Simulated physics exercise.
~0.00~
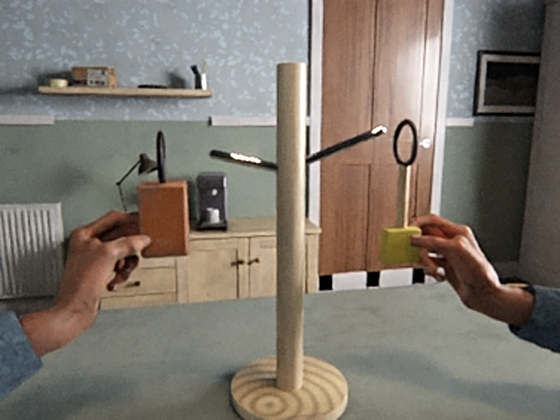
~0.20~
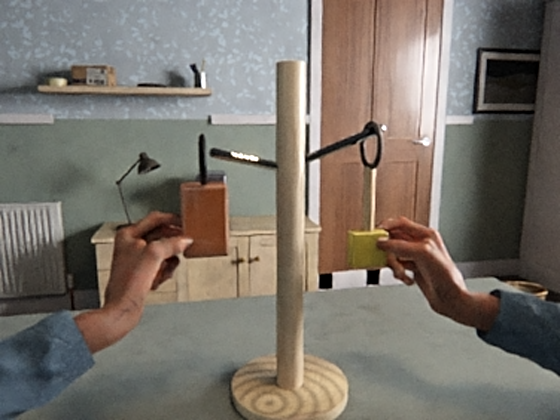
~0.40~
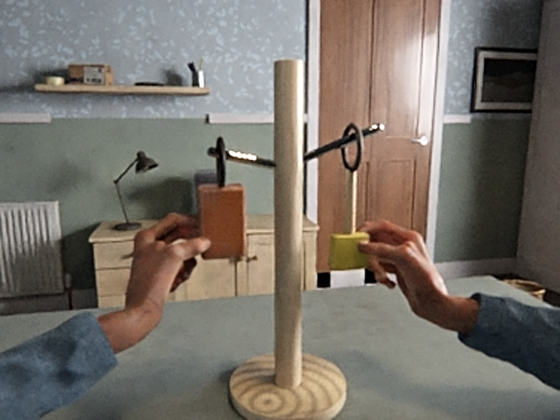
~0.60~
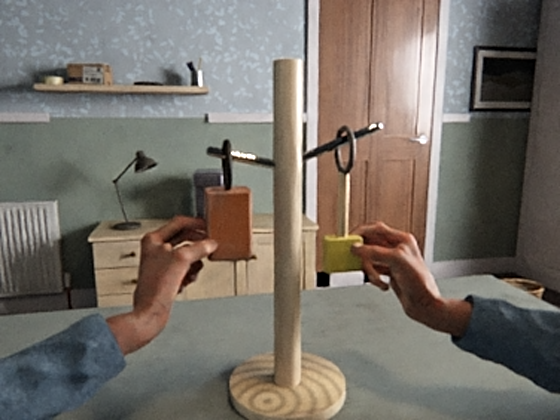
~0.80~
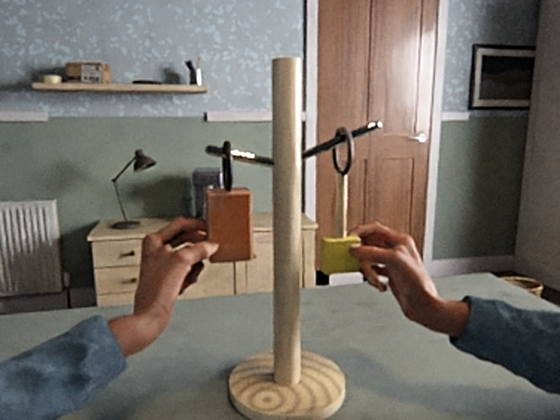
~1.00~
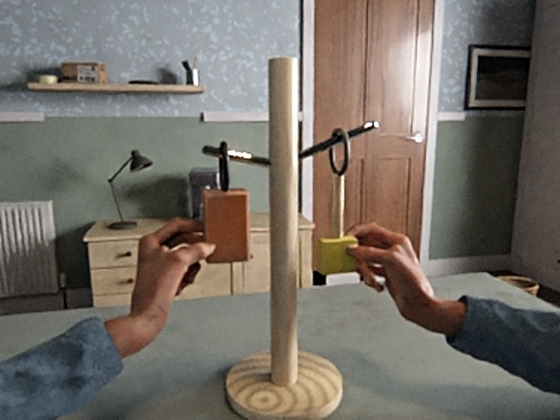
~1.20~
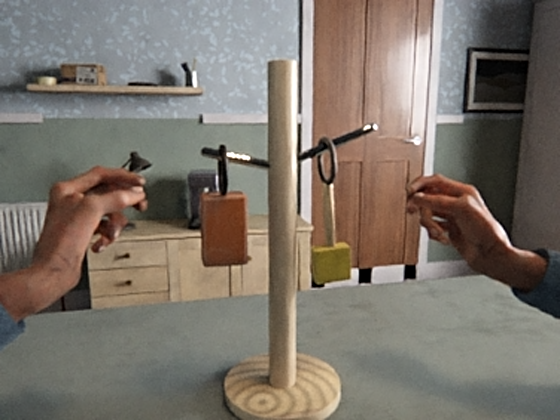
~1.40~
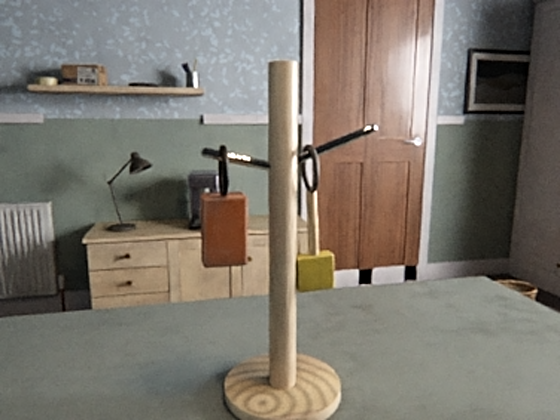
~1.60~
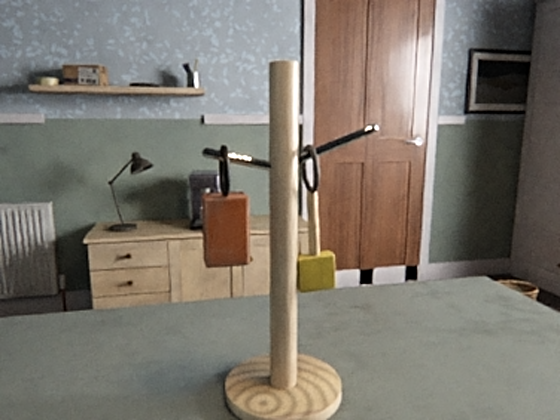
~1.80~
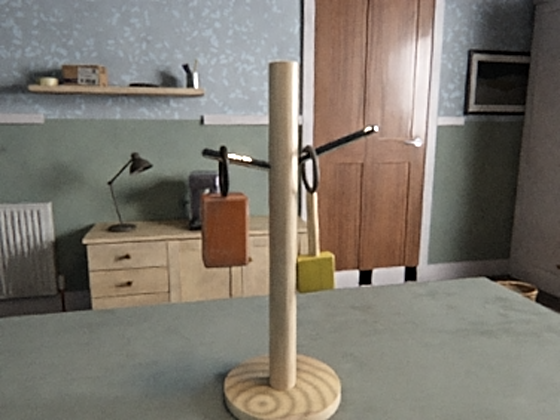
Two hands hanging an orange pouch and a yellow brush on pegs, then withdrawing as the brush slides inward and both stay hanging.
